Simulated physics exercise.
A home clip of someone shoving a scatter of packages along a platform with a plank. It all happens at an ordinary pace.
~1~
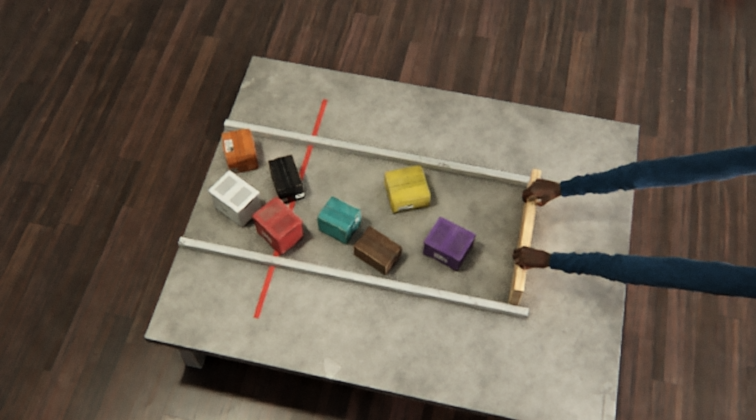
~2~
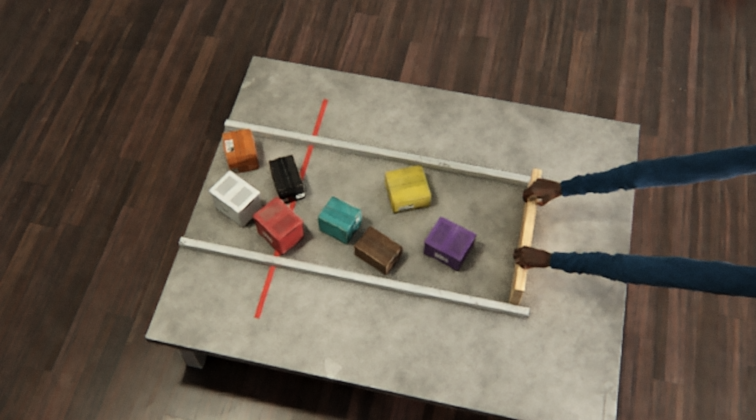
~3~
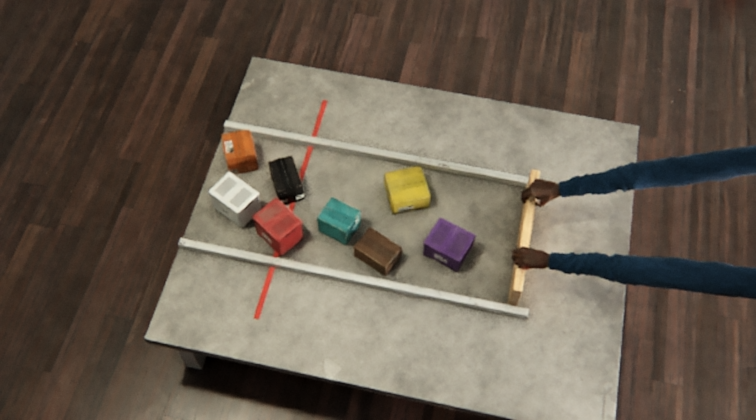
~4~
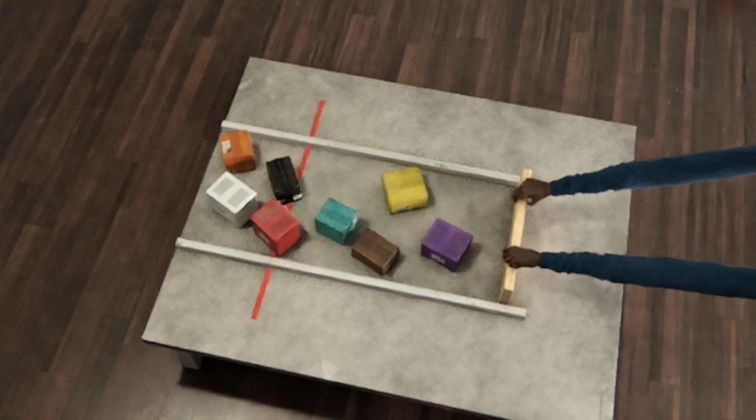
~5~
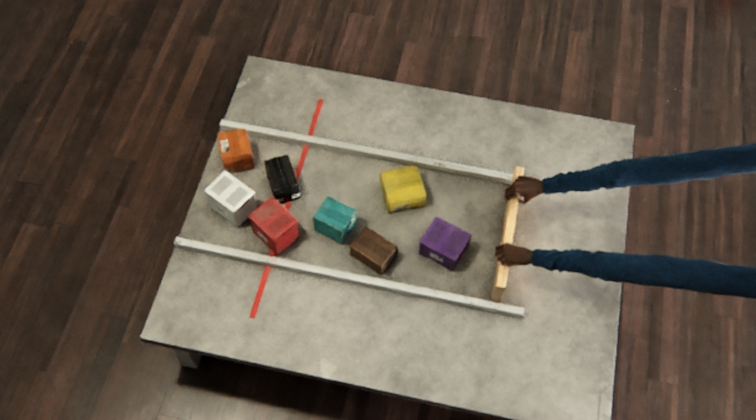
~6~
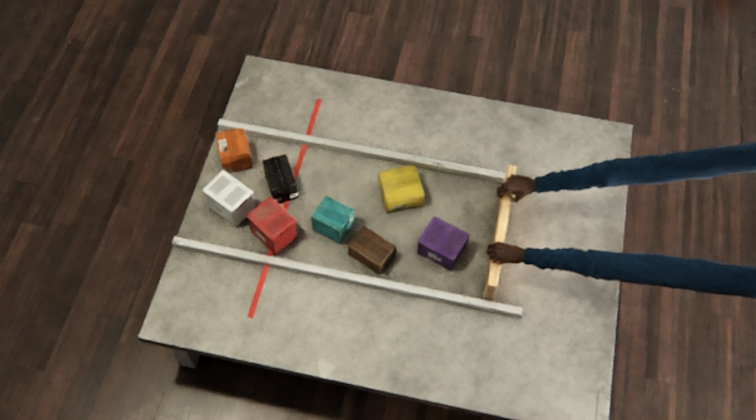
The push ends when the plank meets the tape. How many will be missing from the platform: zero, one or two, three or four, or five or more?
In the end the number that fall off is one or two.
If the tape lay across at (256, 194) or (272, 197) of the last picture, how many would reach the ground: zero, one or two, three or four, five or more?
Taking them in turn, three or four; either three or four.
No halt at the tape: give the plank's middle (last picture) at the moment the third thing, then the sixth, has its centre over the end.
About (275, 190), then (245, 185).
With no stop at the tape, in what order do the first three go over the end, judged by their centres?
Earliest first: The white tote, the red tote, the orange parcel.
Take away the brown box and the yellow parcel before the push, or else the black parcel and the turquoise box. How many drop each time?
First 1, then 1.
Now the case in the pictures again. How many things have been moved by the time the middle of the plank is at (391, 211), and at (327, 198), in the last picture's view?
The counts are 4 and 7.
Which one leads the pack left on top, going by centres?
The red tote.
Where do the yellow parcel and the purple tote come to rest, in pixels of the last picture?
The yellow parcel at (280, 158), the purple tote at (260, 213).
Early on, none off yet; orange parcel at rest near (234, 151); white tote at rest near (230, 199); black parcel at rest near (281, 179).
A while later, none off yet; orange parcel at rest near (234, 151); white tote travelled a little near (221, 195); black parcel at rest near (280, 179).
Finally, the number that fall off is one or two; lost, white tote.
